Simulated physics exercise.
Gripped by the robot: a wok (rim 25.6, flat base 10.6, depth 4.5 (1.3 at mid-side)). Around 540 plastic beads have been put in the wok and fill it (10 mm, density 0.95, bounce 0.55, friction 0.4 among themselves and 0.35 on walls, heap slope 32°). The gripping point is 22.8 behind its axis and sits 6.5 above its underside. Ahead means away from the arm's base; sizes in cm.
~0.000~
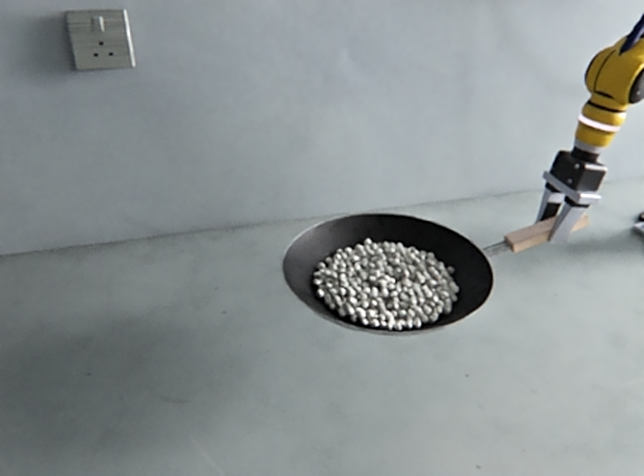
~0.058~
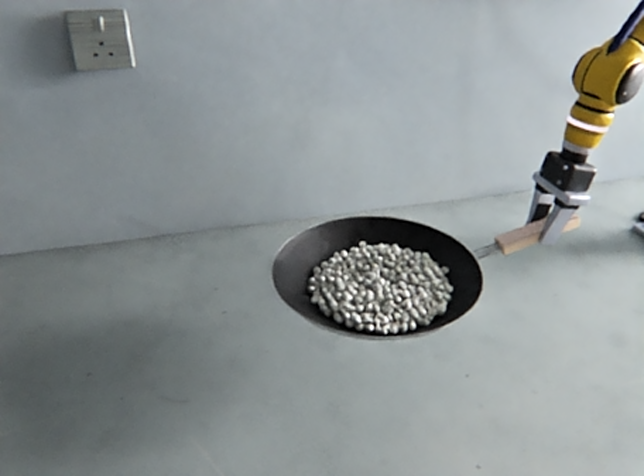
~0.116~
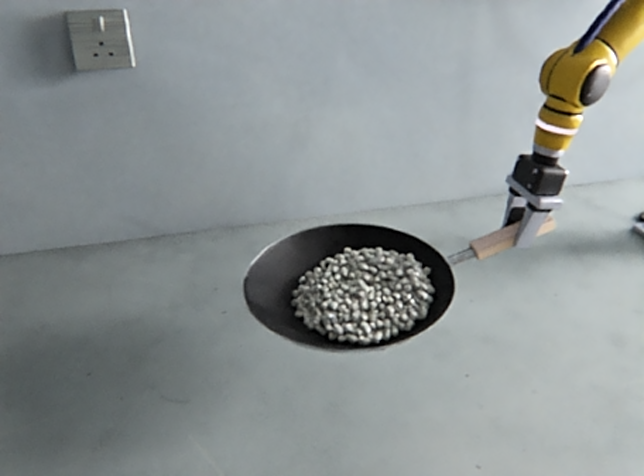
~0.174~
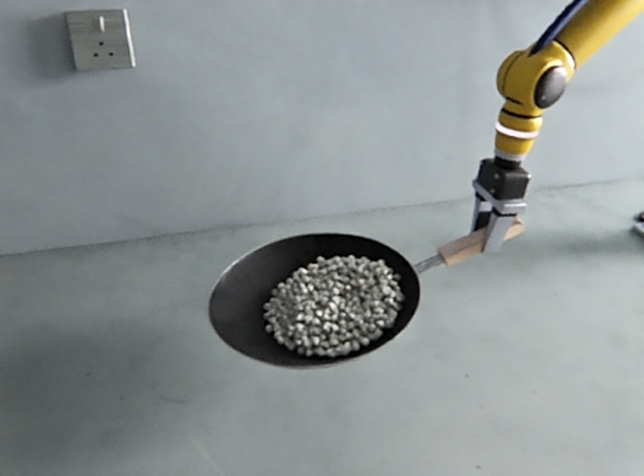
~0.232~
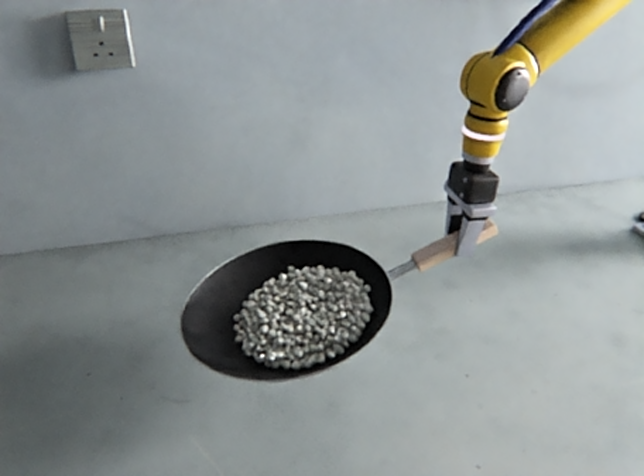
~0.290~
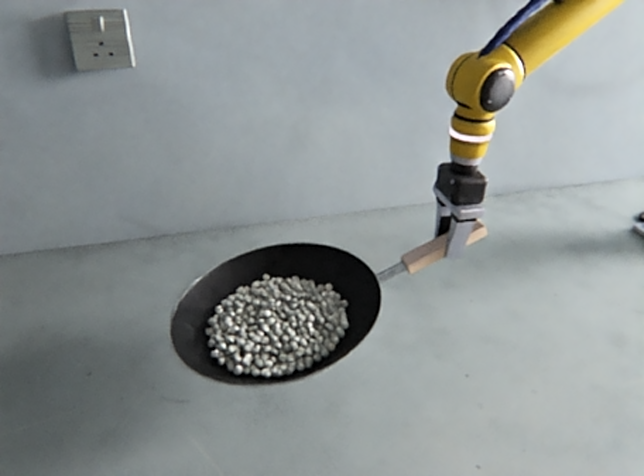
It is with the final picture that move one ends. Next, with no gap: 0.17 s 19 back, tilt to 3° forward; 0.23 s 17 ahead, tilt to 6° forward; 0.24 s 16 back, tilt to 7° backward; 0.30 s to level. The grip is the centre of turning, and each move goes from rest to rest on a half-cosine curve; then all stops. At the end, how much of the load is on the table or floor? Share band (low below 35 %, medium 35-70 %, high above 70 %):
It is low, below 35 %.
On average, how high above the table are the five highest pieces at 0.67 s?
Height: Approx. 24 cm.
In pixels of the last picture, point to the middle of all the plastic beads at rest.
Centre at rest: About (421, 280).
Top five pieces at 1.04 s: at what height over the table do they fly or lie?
About 20 cm.
After 0.67 s, tilted 6° forward, highest piece 25 above the table; 392 in the wok, 27 on the table or floor, 125 in flight or on a rim.
After 1.04 s, tilted 5° backward, highest piece 21 above the table; 445 in the wok, 77 on the table or floor, 22 in flight or on a rim.
After 1.43 s, level, highest piece 14 above the table; 445 in the wok, 99 on the table or floor.
After 2.48 s, level, highest piece 14 above the table; 445 in the wok, 99 on the table or floor.
In the end, 445 in the wok, 99 on the table or floor. That is 18 % on the table or floor.
